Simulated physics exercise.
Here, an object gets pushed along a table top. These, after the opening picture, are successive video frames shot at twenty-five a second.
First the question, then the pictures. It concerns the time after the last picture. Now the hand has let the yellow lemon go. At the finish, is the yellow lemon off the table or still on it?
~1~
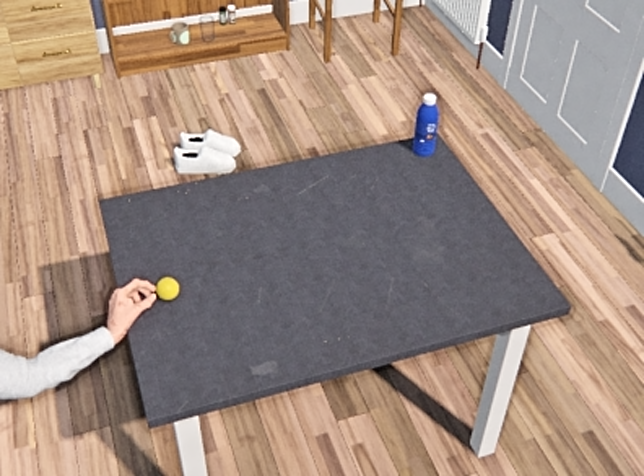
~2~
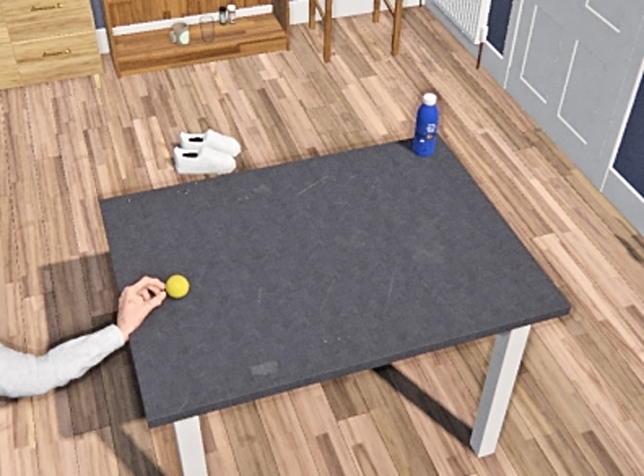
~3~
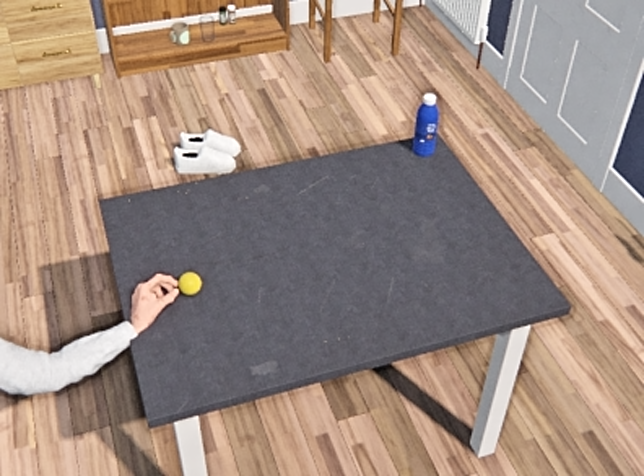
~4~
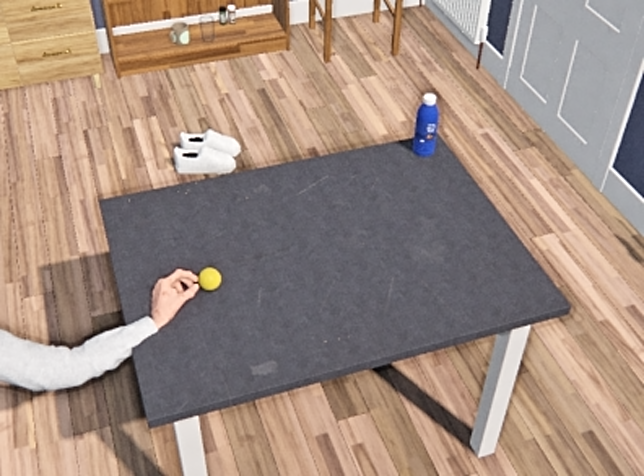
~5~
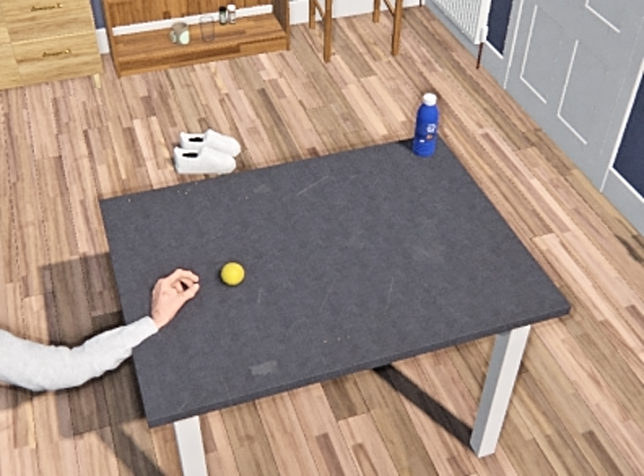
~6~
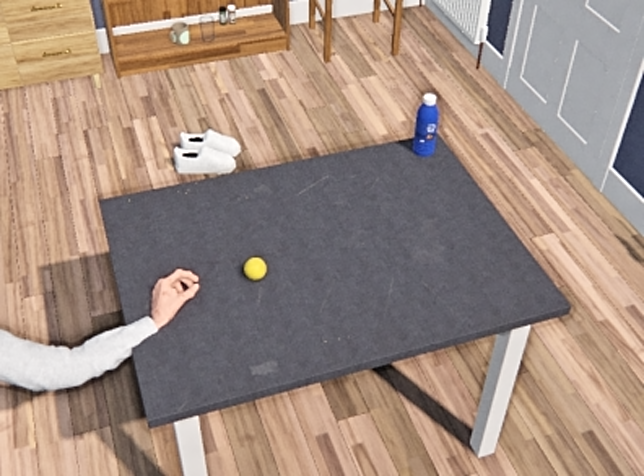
Off the table.
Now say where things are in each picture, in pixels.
The first picture shows under the hand; yellow lemon (168, 289).
The second picture shows under the hand; yellow lemon (177, 287).
The third picture shows under the hand; yellow lemon (190, 284).
The fourth picture shows yellow lemon (210, 279).
The fifth picture shows yellow lemon (232, 274) rolled about its own width.
The sixth picture shows yellow lemon (255, 269) rolled well along.
Then, 0.40 s after the last picture, yellow lemon rolled well along near (457, 222).
Then, 0.80 s after the last picture, yellow lemon now off the table.
By the end, off the table, yellow lemon.
